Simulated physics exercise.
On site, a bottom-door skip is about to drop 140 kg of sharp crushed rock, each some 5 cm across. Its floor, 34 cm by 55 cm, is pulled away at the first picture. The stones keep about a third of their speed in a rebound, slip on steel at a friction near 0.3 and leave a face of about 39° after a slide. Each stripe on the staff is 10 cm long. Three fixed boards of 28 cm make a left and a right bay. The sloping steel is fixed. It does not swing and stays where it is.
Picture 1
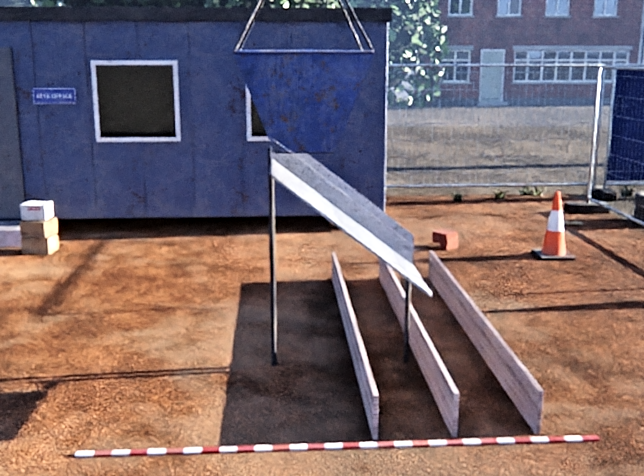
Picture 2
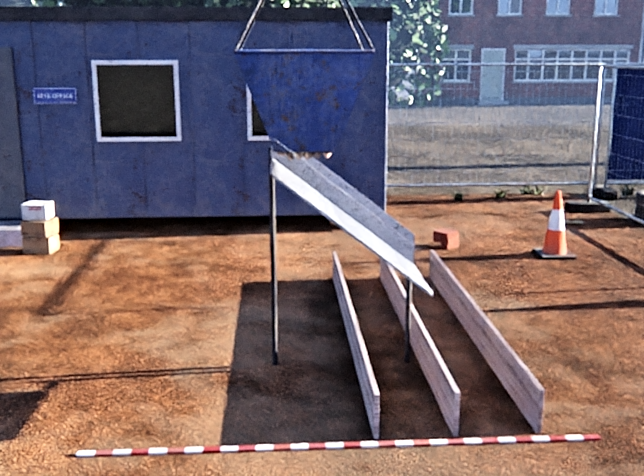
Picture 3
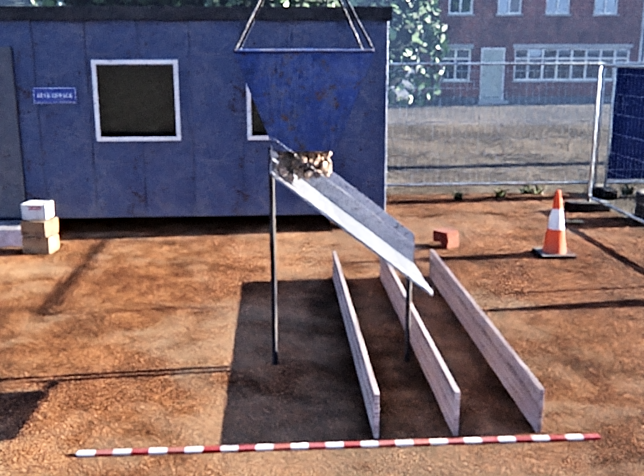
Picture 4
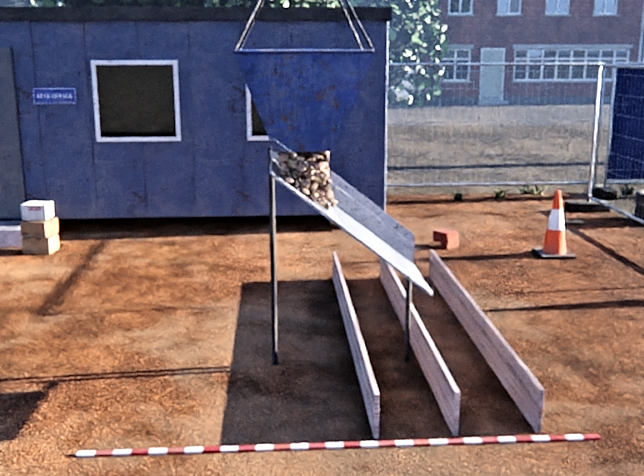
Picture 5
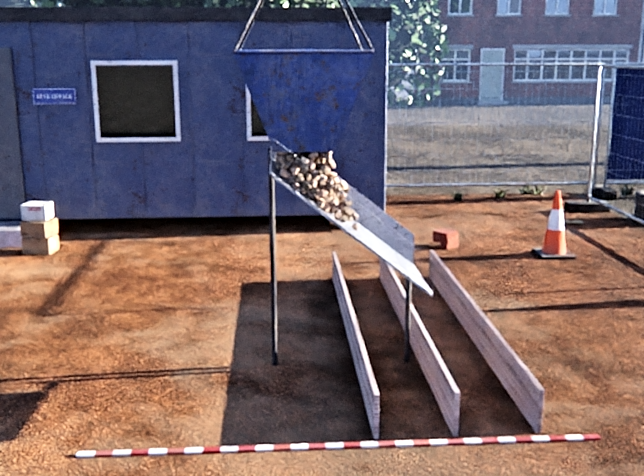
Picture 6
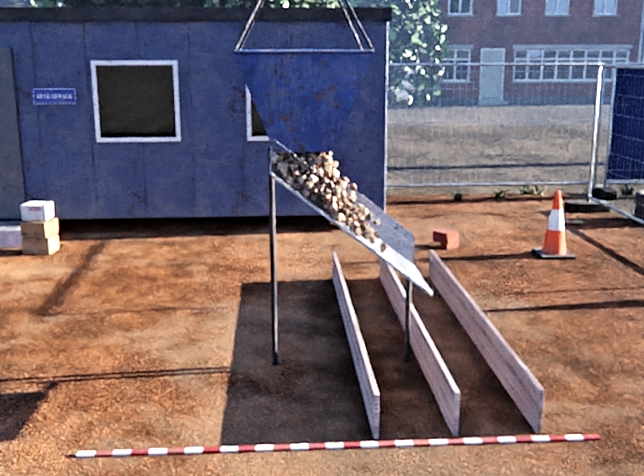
Crushed rock pours from a hanging blue skip and slides rightward down a sloping metal chute.
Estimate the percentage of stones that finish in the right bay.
Roughly 96 per cent ends in the right bay.
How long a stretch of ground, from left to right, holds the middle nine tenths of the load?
Roughly 40 cm.
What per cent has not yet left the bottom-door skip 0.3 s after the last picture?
Roughly 0 per cent is still inside.
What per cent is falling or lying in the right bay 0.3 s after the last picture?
Some 5 per cent.
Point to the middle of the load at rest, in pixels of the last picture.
Their middle is at about (481, 379).
Then, 0.3 s after the last picture, 1 % in the bottom-door skip, 86 % on the steel, 2 % falling or lying left of the bays, 4 % falling or lying in the left bay, 6 % falling or lying in the right bay; the stones farthest right are at (480, 333).
Then, 0.7 s after the last picture, 0 % in the bottom-door skip, 33 % on the steel, 6 % falling or lying in the left bay, 61 % falling or lying in the right bay; the stones farthest right are at (506, 378).
Then, 1.3 s after the last picture, 0 % in the bottom-door skip, 96 % falling or lying in the right bay, 4 % falling or lying right of the bays; the stones farthest right are at (567, 391).
Then, 2.2 s after the last picture, 0 % in the bottom-door skip, 96 % falling or lying in the right bay, 4 % falling or lying right of the bays; the stones farthest right are at (586, 391).
Then, 4.1 s after the last picture, 0 % in the bottom-door skip, 96 % in the right bay, 4 % right of the bays; the stones farthest right are at (586, 391).
